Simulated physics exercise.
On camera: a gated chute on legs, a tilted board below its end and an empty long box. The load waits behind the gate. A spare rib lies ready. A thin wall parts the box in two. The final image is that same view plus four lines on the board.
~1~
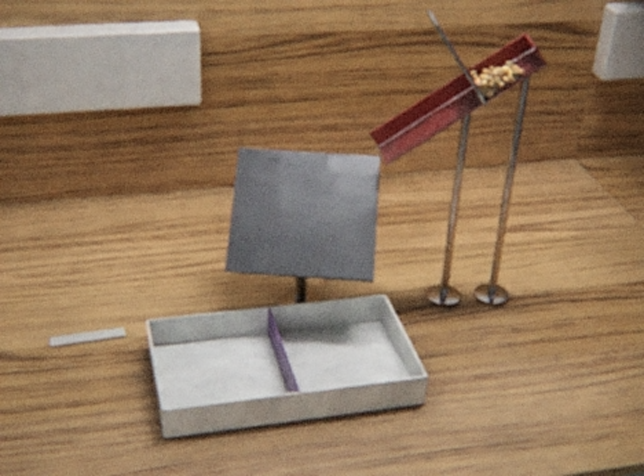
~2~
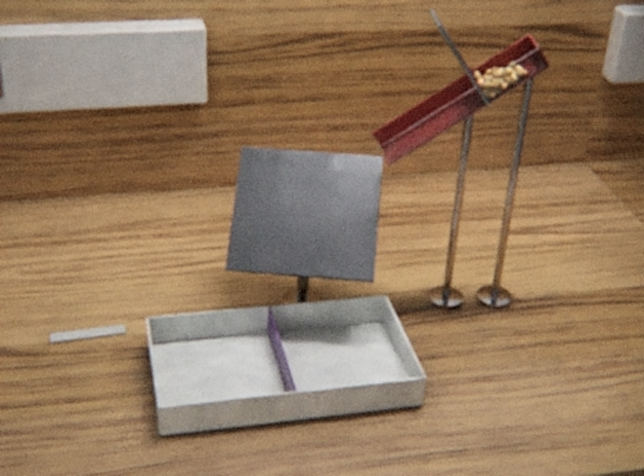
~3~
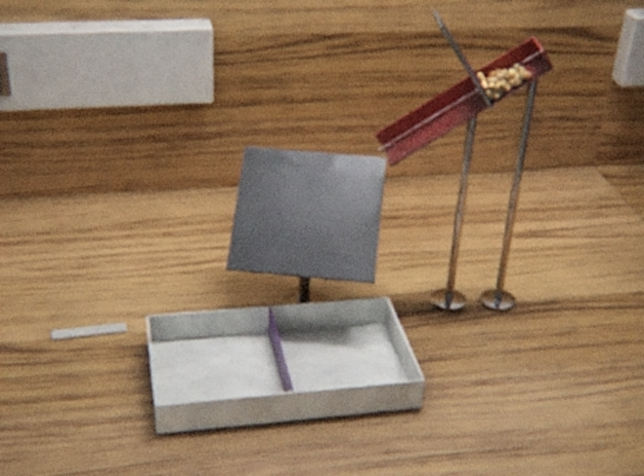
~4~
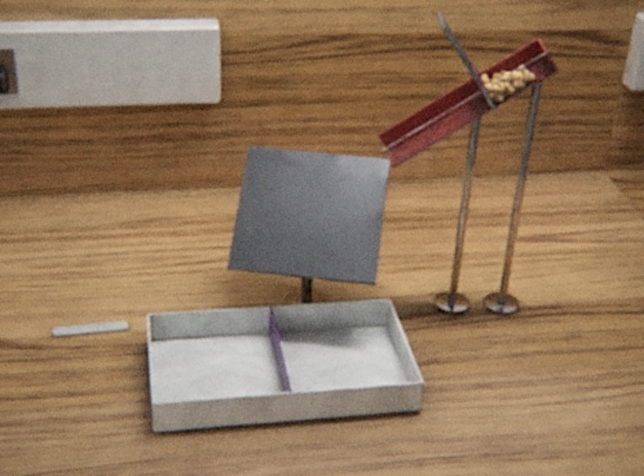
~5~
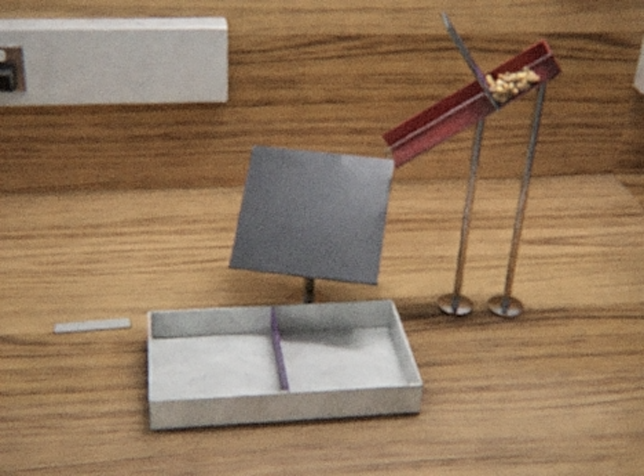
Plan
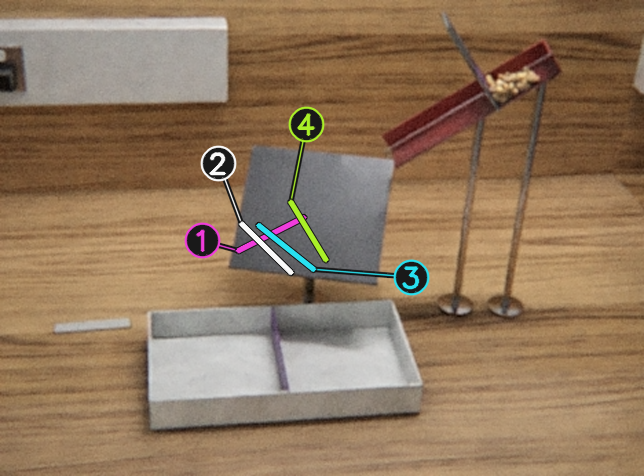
A red chute on thin legs held dried chickpeas behind its gate above a tilted gray board and an empty divided box; nothing moved by itself, only the view shifted slightly.
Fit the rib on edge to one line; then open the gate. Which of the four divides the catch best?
Use line 1.
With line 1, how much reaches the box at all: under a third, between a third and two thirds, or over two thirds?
Over two thirds.
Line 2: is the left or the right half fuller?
Right.
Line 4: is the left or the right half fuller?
More lands on the right.
On the marked copy, line 1 from (303, 217) to (238, 250); line 2 from (241, 224) to (291, 272); line 3 from (258, 225) to (313, 269); line 4 from (290, 202) to (325, 259).
If 1 is chosen, of what is caught, roughly two thirds in the left half, roughly a third in the right.
If 2 is chosen, of what is caught, just a few in the left half, almost all in the right.
If 3 is chosen, of what is caught, just a few in the left half, almost all in the right.
If 4 is chosen, of what is caught, about a tenth in the left half, almost all in the right.
